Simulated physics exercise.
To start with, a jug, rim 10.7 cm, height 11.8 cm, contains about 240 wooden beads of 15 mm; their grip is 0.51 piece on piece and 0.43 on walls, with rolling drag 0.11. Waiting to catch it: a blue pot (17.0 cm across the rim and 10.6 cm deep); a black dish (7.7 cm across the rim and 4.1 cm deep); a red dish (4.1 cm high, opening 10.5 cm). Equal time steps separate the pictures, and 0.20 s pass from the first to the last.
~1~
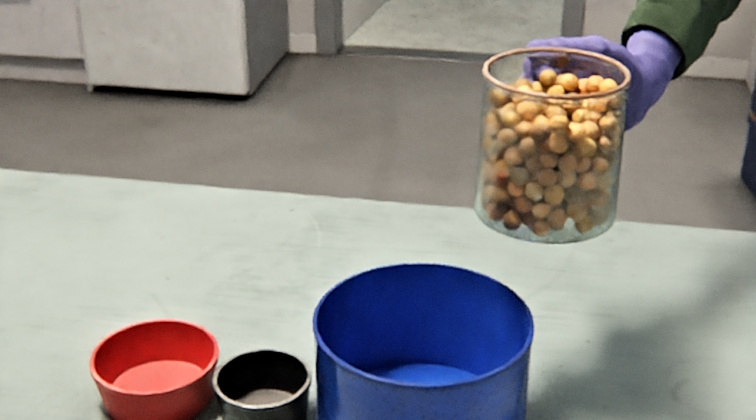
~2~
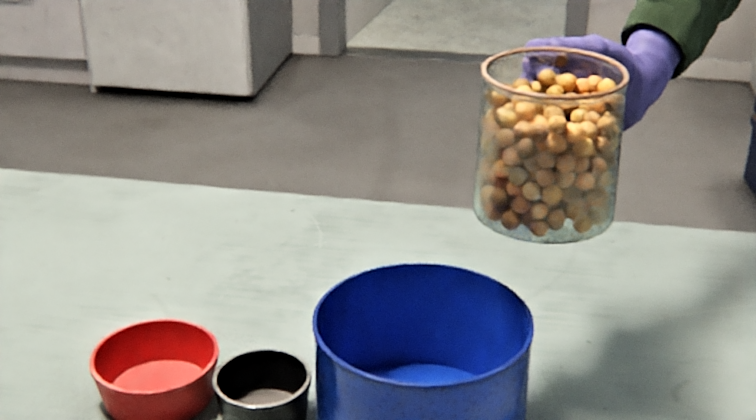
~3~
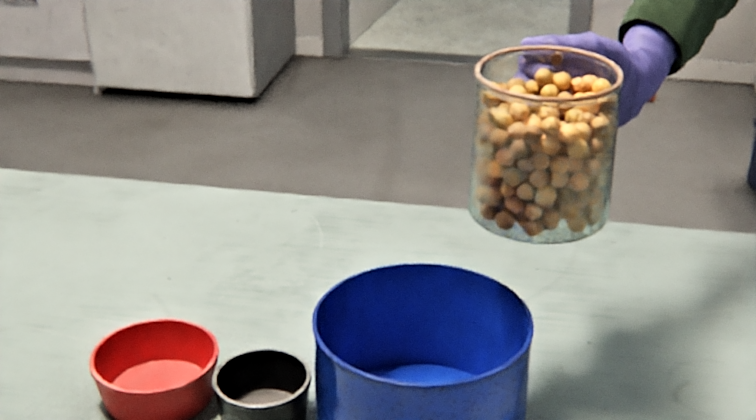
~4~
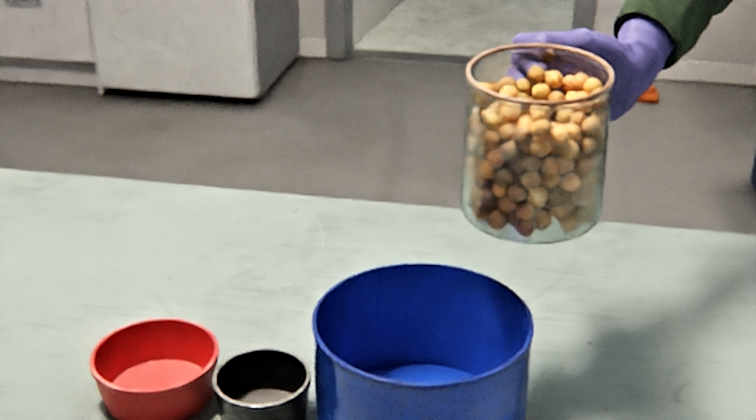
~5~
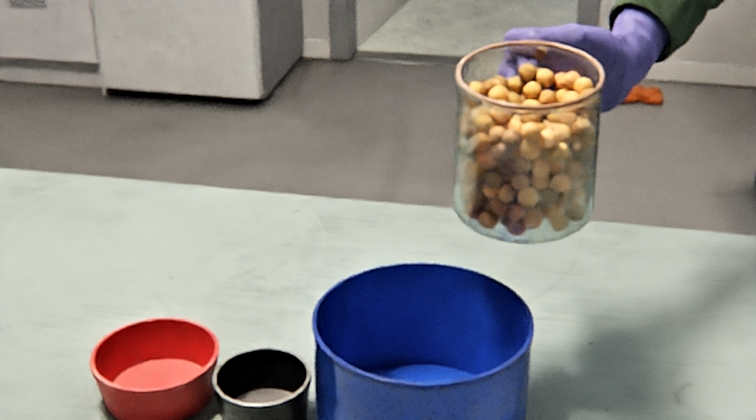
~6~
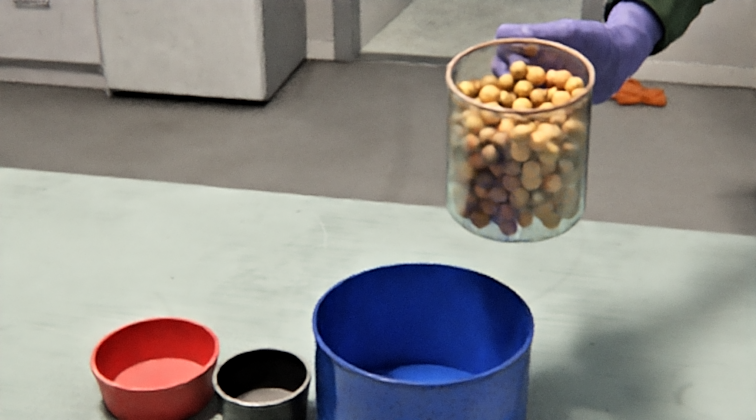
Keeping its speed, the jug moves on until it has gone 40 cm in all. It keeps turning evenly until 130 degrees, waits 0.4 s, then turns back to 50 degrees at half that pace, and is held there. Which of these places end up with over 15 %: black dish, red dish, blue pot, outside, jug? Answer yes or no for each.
Black dish - no; red dish - yes; blue pot - no; outside - yes; jug - no.
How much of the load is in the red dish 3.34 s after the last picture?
Share so far: About 50 in a hundred.
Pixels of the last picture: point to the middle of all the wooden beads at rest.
Somewhere near pixel (149, 387) of the final view.
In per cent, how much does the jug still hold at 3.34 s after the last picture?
0 %.
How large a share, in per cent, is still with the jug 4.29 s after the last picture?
Close to 0 per cent, I'd reckon.
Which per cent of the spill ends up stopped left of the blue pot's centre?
About 100%.
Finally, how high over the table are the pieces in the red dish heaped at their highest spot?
Near 7.0 centimetres up.
Then, 1.28 s after the last picture, tilt 111 degrees; black dish 5 %, red dish 5 %, jug 80 %, in the air 15 %; middle of all pieces near (233, 169).
Then, 2.36 s after the last picture, tilt 117 degrees; black dish 5 %, red dish 50 %, outside 45 %; middle of all pieces near (113, 397).
Then, 3.34 s after the last picture, tilt 79 degrees; black dish 5 %, red dish 50 %, outside 45 %; middle of all pieces near (117, 393).
Then, 4.29 s after the last picture, tilt 50 degrees; black dish 5 %, red dish 50 %, outside 45 %; middle of all pieces near (117, 393).
In the end, black dish 5 %, red dish 50 %, blue pot 0 %, outside 45 %, jug 0 %.
